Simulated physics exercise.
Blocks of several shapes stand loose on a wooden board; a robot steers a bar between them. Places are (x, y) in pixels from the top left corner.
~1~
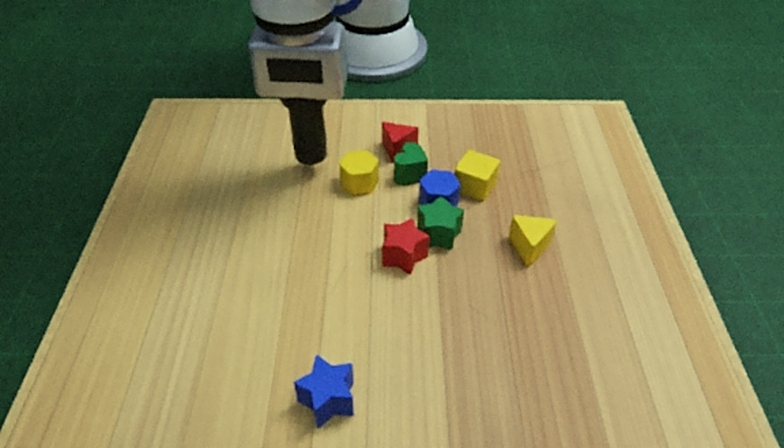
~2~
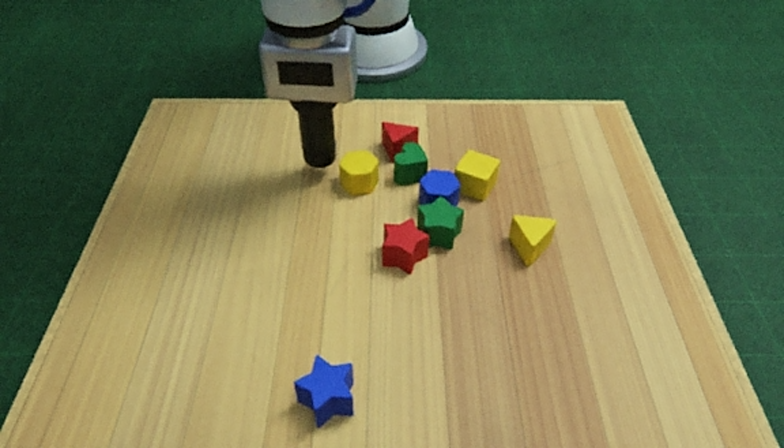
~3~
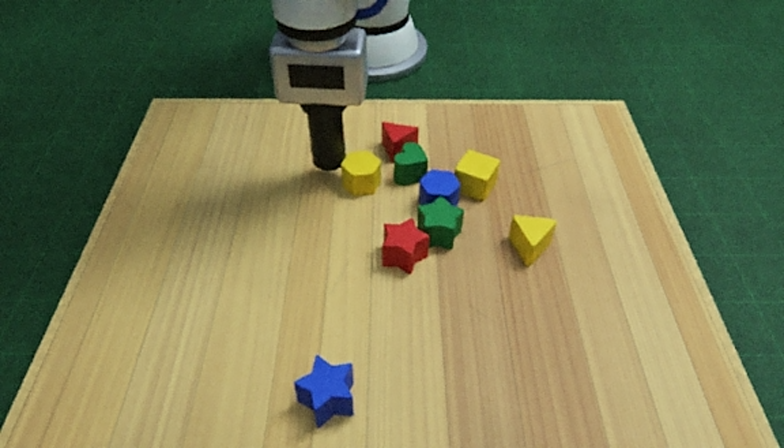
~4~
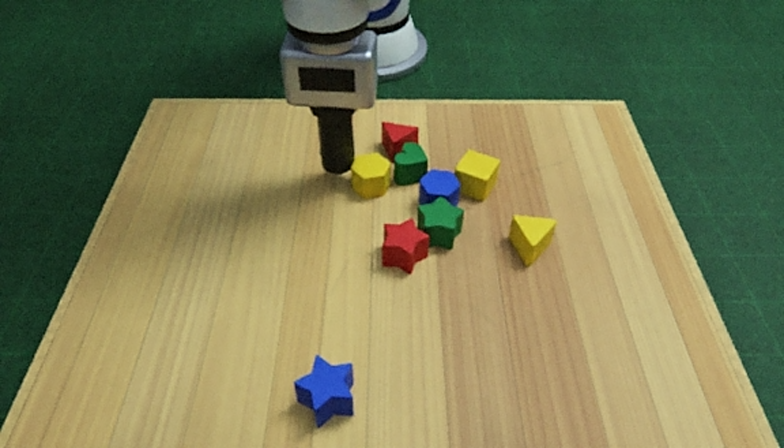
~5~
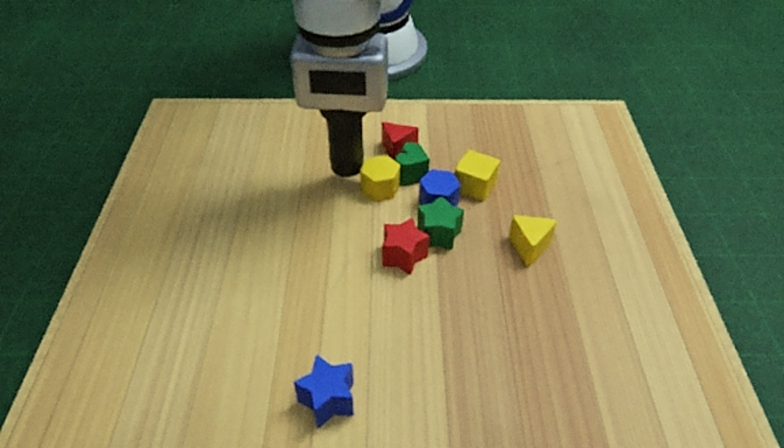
Robot arm moving a dark bar rightward across a wooden board, meeting a yellow hexagonal block and pushing it slightly right.
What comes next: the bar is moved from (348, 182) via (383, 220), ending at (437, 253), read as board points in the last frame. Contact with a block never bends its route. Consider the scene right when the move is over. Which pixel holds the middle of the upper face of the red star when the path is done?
By then it is at (417, 253).
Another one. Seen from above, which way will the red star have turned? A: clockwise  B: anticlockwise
My answer is option A.
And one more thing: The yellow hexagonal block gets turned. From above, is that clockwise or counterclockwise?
The block spins anticlockwise.
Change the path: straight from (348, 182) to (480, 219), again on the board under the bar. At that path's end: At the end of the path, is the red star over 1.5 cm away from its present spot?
It seems not.
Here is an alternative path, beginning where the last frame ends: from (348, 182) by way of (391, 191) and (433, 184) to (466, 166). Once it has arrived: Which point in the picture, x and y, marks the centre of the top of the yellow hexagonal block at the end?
So, by the moment the path ends, you'll find the top centre of the yellow hexagonal block at (455, 183).
The first path, step by step. One third of the way, bar (370, 194); yellow hexagonal block (407, 181), turned 55° anticlockwise; blue hexagonal block (448, 182).
Two thirds of the way, bar (401, 218); yellow hexagonal block (429, 193), turned 110° anticlockwise; red star (405, 237); blue hexagonal block (461, 180); green star (448, 217).
At the end, bar (439, 238); yellow hexagonal block (436, 198), turned 130° anticlockwise; red star (417, 253), turned 55° clockwise; blue hexagonal block (464, 179), turned 10° anticlockwise; green star (475, 226).
